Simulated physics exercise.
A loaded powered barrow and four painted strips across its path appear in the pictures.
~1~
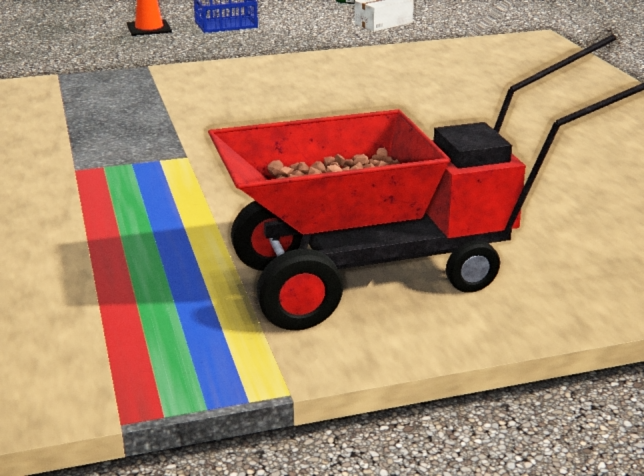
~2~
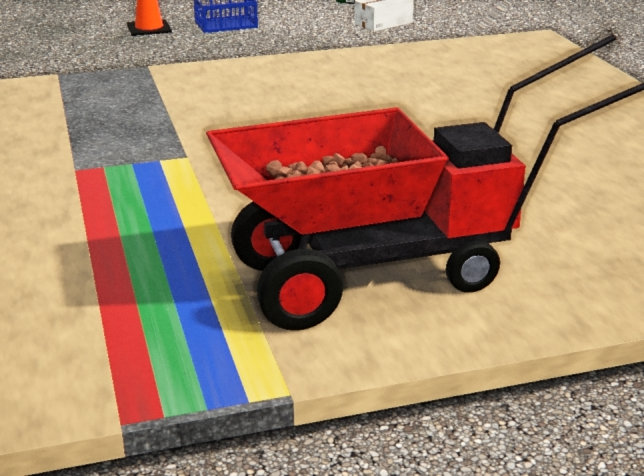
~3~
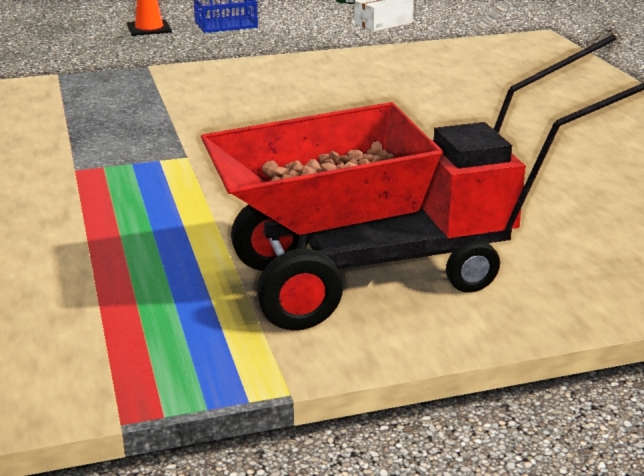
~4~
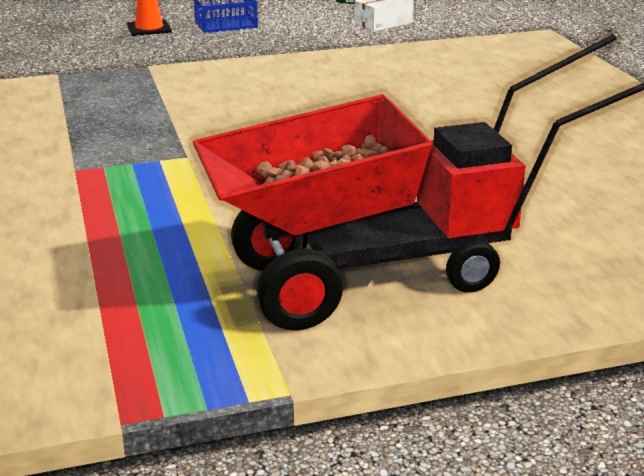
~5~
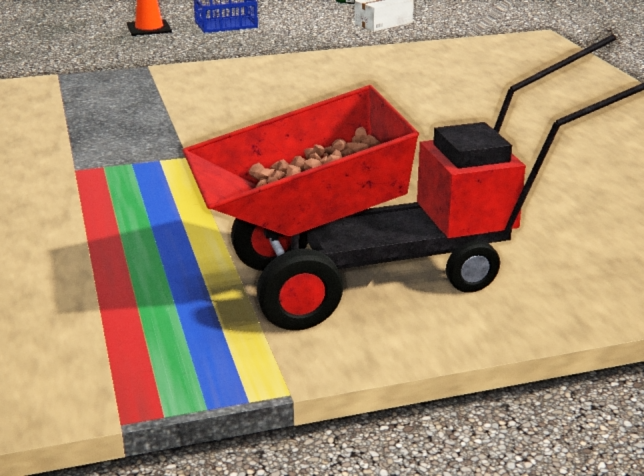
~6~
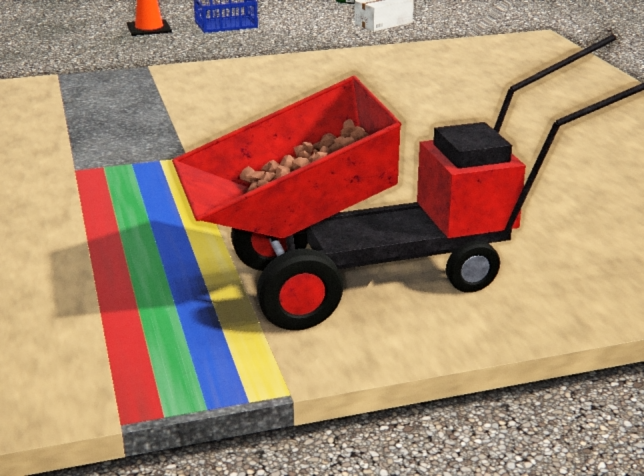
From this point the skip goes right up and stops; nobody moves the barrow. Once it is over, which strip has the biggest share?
Biggest share: The red strip.
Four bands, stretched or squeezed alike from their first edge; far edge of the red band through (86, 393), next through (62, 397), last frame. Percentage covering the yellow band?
Roughly 0 percent first, then roughly 0 percent.
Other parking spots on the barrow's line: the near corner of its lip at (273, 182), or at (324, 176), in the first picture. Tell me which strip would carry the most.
One by one: The green one and that blue strip.
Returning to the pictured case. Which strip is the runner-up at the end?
The next spot goes to the strip in green.
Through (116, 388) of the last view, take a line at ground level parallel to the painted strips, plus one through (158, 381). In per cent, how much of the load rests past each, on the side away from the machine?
The first comes to 30 per cent, the second to 70 per cent.
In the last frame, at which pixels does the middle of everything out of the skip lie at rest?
(115, 314).
Shortly afterwards, skip tipped steeply; the whole lot in the skip.
Next, skip tipped steeply; near two thirds in the skip; a little over the green strip; near a quarter over the red strip; only a few off the paint.
Some moments later, skip tipped right over; near a quarter in the skip; a little over the green strip; near a third over the red strip; near a quarter off the paint.
In the end, skip tipped right over; near a quarter in the skip; none at all over the yellow strip; none at all over the blue strip; a little over the green strip; near a third over the red strip; near a quarter off the paint.
